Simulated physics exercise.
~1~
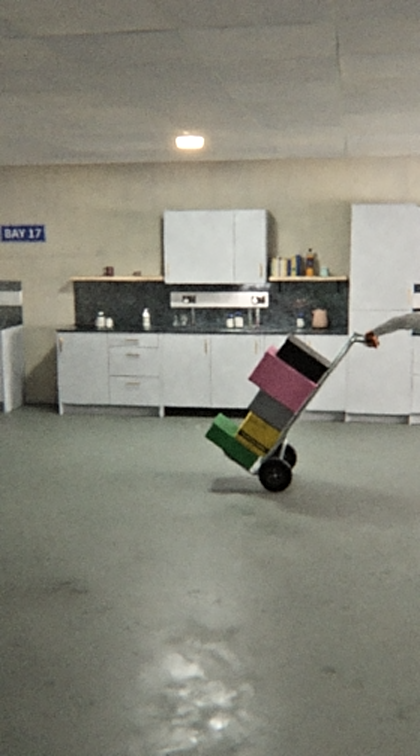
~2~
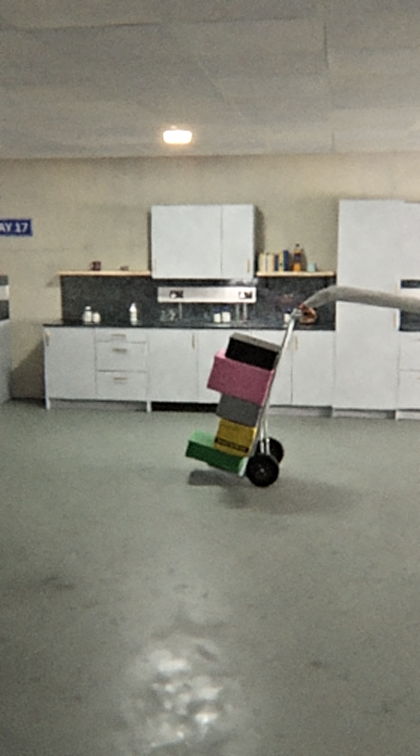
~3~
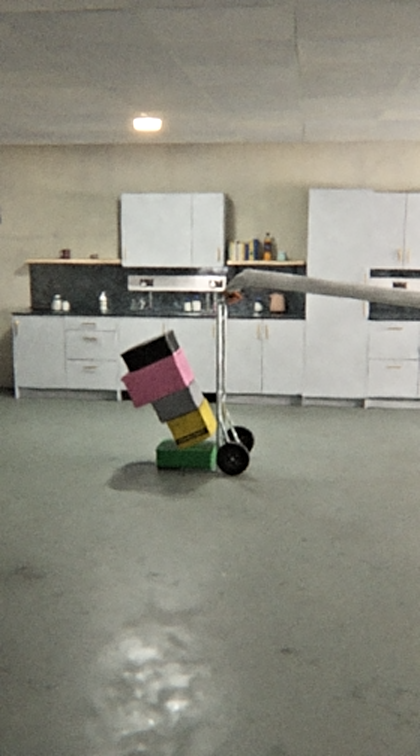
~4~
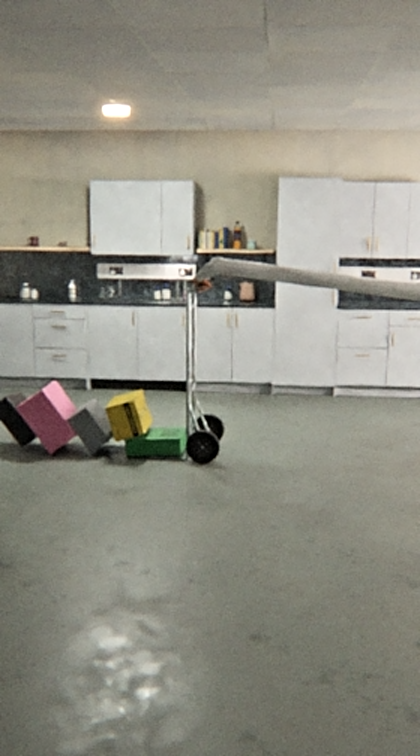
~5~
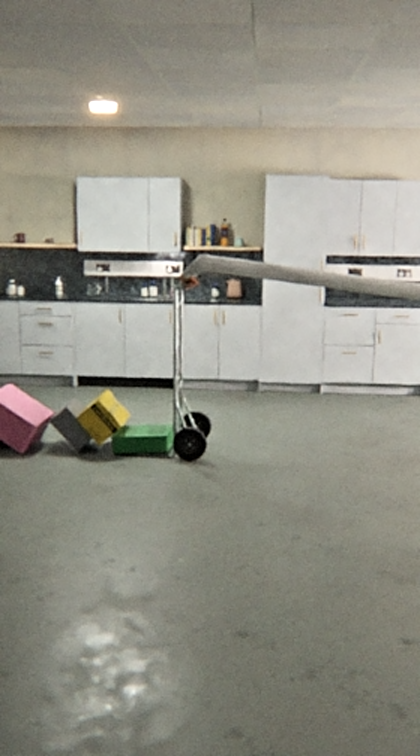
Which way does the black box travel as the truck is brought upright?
The black box moves to the left, toppling away from the truck's upright frame.
A sack truck loaded with a leaning stack of boxes stands on a smooth grey floor, seen from the side, with white kitchen cabinets along the wall behind. From the bottom up, the stack is green, yellow, grey, pink and black. A long grey arm reaching in from the right swings the truck upright as the view pans slightly right. The upper four boxes tip left, and the black, pink and grey ones tumble off. At the end the green box remains on the truck, the yellow lies tipped over beside it, grey and pink rest farther left, and black is out of view.
